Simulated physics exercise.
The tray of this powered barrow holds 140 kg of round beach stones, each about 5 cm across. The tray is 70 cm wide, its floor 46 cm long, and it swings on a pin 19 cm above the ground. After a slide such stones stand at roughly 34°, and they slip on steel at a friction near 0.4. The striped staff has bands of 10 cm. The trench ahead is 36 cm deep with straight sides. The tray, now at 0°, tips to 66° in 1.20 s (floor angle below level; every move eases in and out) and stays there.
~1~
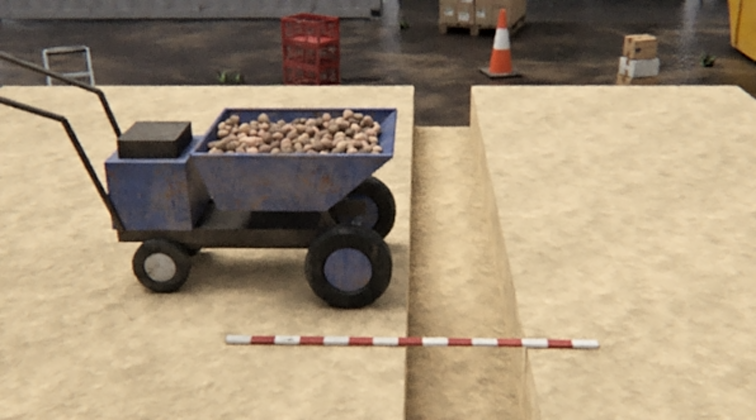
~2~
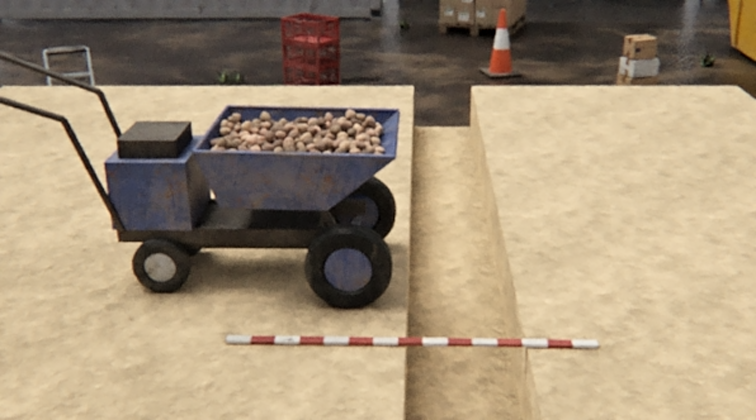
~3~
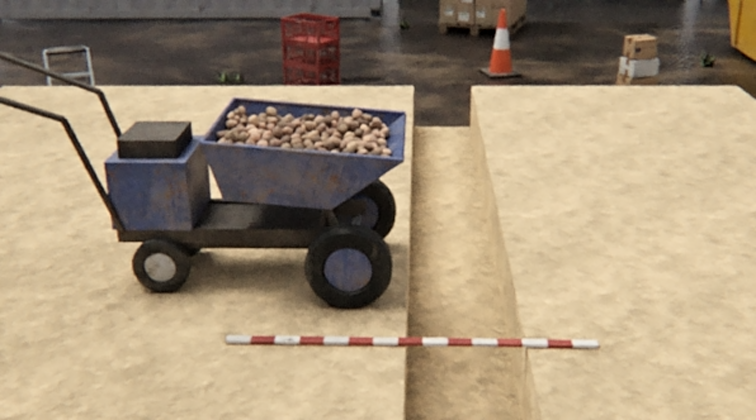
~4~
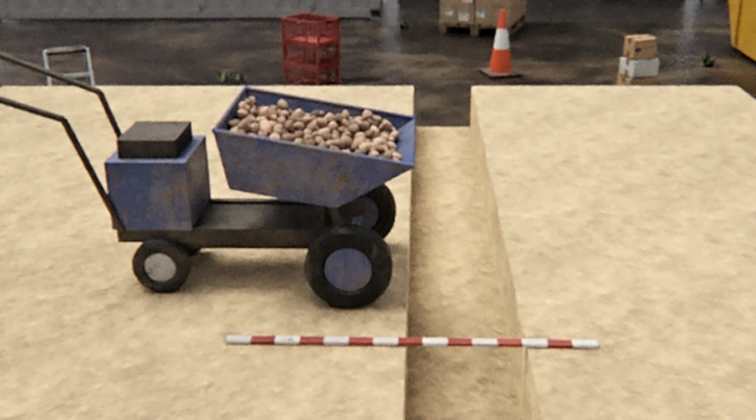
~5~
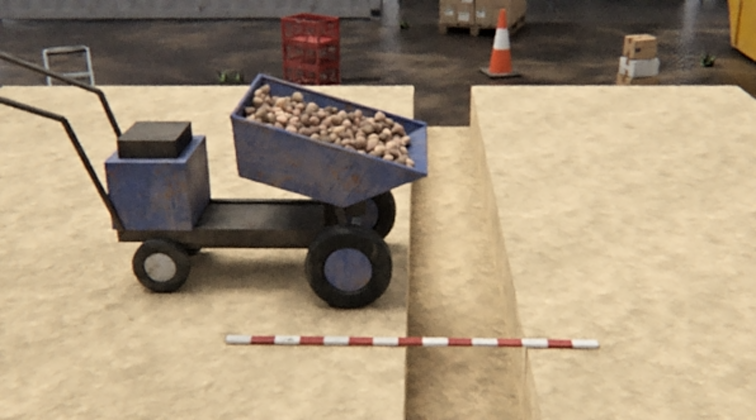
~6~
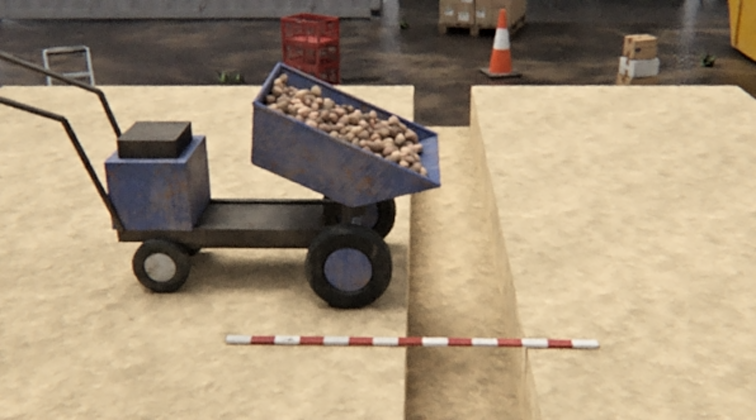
Blue tray of round stones on a parked powered barrow tilting steadily down to the right beside a straight-sided trench.
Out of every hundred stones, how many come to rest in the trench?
About 39 per cent.
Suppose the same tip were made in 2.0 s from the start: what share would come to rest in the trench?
Then about 50 per cent.
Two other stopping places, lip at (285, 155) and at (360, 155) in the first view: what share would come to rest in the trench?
Near 100 per cent from the first place, 80 from the second.
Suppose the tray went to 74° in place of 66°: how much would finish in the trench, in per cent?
It would be near 45 per cent.
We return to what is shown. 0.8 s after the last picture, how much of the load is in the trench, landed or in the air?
About 20 per cent by then.
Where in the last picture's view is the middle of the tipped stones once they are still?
Their middle is at about (541, 272).
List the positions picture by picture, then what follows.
In the first frame, lip at (393, 156), floor tilted 0°, highest stones at (309, 125).
In the second frame, lip at (395, 157), floor tilted 1°, highest stones at (279, 126).
In the third frame, the tray is at 5°, its lip at (403, 161); the top of the load is at (261, 120).
In the fourth frame, lip at (414, 166), floor tilted 10°, highest stones at (255, 108).
In the fifth frame, the tray is at 17°, its lip at (427, 175); the top of the load is at (268, 97).
In the sixth frame, lip at (441, 186), floor tilted 25°, highest stones at (281, 87).
Then, 0.4 s after the last picture the floor is at 56°, 100 % in the tray; the foremost stones are at (480, 214).
Then, 0.8 s after the last picture the floor is at 66°, 42 % in the tray, 22 % in the trench, 36 % past the trench; the foremost stones are at (602, 279).
Then, 1.1 s after the last picture the floor is at 66°, 8 % in the tray, 31 % in the trench, 61 % past the trench; the foremost stones are at (706, 272).
Then, 3.1 s after the last picture the floor is at 66°, 0 % in the tray, 39 % in the trench, 61 % past the trench; the foremost stones are past the picture's edge.
